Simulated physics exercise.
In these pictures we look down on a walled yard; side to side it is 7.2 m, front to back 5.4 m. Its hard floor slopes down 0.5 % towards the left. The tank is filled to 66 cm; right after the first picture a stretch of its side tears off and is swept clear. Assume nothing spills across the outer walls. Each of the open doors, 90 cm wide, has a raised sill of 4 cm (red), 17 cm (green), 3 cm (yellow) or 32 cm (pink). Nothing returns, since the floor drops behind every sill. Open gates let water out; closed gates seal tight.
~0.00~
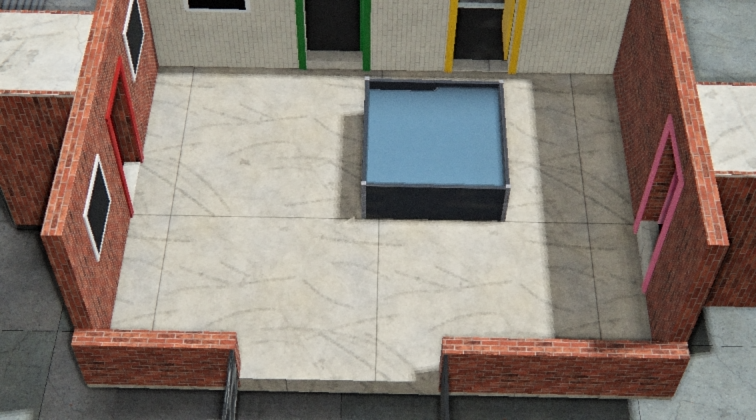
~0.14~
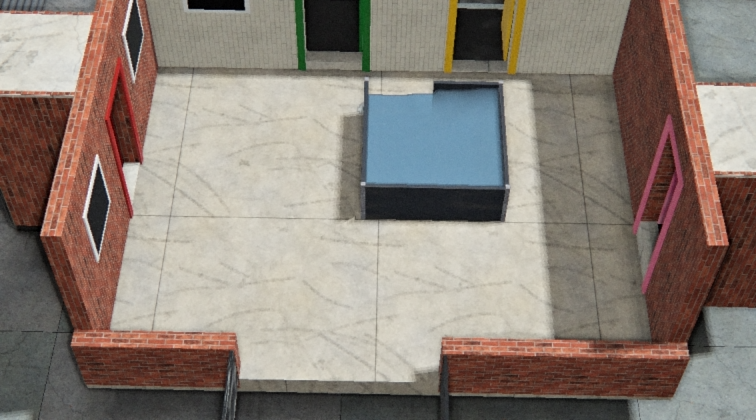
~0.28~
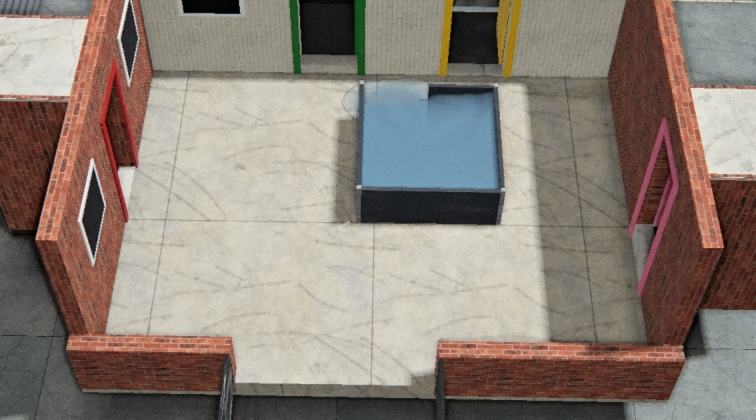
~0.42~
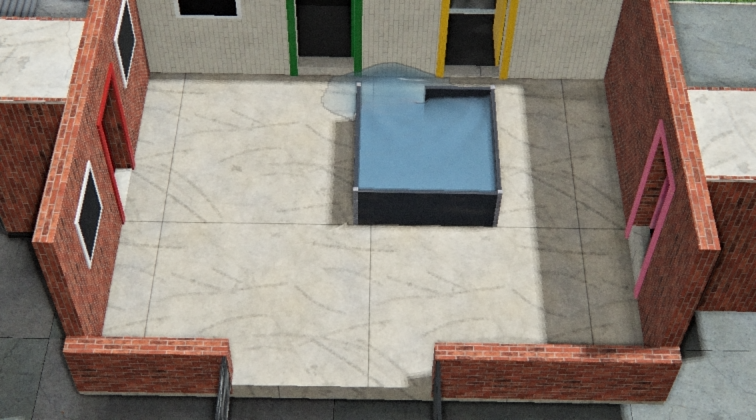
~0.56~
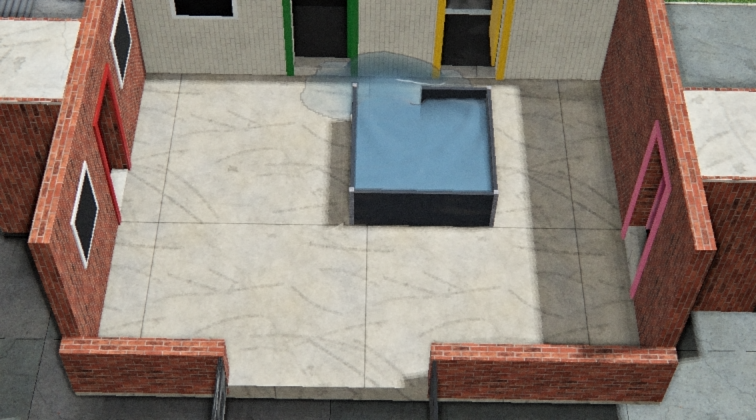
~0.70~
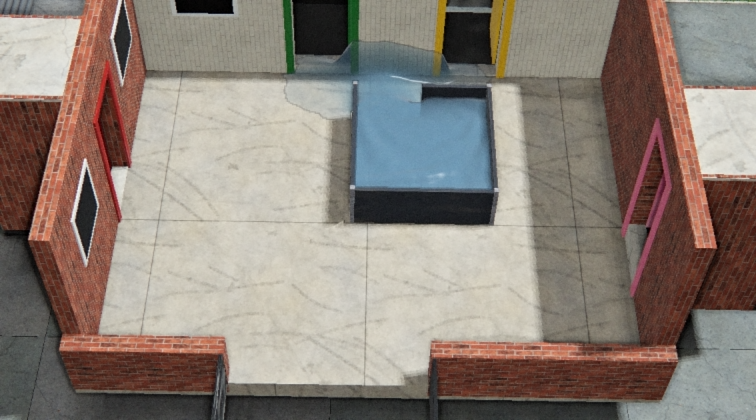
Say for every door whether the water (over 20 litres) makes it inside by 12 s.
The red door breaches the limit. The green door breaches the limit. The yellow door breaches the limit. The pink door never breaches the limit.
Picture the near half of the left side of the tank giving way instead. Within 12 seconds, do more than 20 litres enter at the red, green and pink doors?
Against that limit: Red over, green not over, pink under.
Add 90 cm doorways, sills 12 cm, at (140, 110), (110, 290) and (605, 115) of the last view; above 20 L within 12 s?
More, less, more.
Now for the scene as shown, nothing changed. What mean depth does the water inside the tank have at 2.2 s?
It averages close to 37 centimetres.
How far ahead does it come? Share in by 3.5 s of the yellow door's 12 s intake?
Roughly 60 percent is in by then.
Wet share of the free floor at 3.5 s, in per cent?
Covered: Roughly 45 per cent.
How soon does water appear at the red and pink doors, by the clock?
Arrival: Red 2.4 s, pink 3.0 s.
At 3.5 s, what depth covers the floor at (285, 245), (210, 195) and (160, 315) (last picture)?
Taking the spots in order: 0 cm, 1 cm, 1 cm.
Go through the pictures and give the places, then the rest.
The tank at (435, 135) is whole and still, 66 cm deep, in the first picture.
The front is at a hidden place, 0.6 m from the gap on the tank's far side; 0.3 m2 of floor is under water; 66 cm left at the back of the tank, in the second picture.
The front is at (425, 85), 0.9 m from the gap on the tank's far side; 0.9 m2 of floor is under water; 66 cm left at the back of the tank, in the third picture.
Water pours out on the tank's far side and has run 1.3 m, to (444, 79); typically 11 cm deep outside, 66 cm at the tank's back, in the fourth picture.
The front is at (313, 77), 1.5 m from the gap on the tank's far side; 2.0 m2 of floor is under water; 65 cm left at the back of the tank, in the fifth picture.
Water pours out on the tank's far side and has run 1.9 m, to (287, 75); typically 9 cm deep outside, 57 cm at the tank's back, in the sixth picture.
After 1.4 s water covers 15 % of the floor and is deepest (52 cm) near (385, 82); red door not reached, green door 31 cm at the sill, 22 L in, yellow door 11 cm at the sill, 14 L in, pink door not reached.
After 2.2 s water covers 30 % of the floor and is deepest (42 cm) near (385, 82); red door not reached, green door 26 cm at the sill, 67 L in, yellow door 11 cm at the sill, 36 L in, pink door not reached.
After 3.5 s water covers 45 % of the floor and is deepest (29 cm) near (385, 82); red door 10 cm at the sill, 12 L in, green door 20 cm at the sill, 94 L in, yellow door 9 cm at the sill, 65 L in, pink door 3 cm at the sill, 0 L in.
After 7.0 s water covers 80 % of the floor and is deepest (16 cm) near (373, 82); red door 7 cm at the sill, 52 L in, green door 11 cm at the sill, 102 L in, yellow door 5 cm at the sill, 97 L in, pink door 3 cm at the sill, 0 L in.
After 12.0 s water covers 95 % of the floor and is deepest (8 cm) near (94, 364); red door 4 cm at the sill, 64 L in, green door 6 cm at the sill, 102 L in, yellow door 3 cm at the sill, 105 L in, pink door 3 cm at the sill, 0 L in.
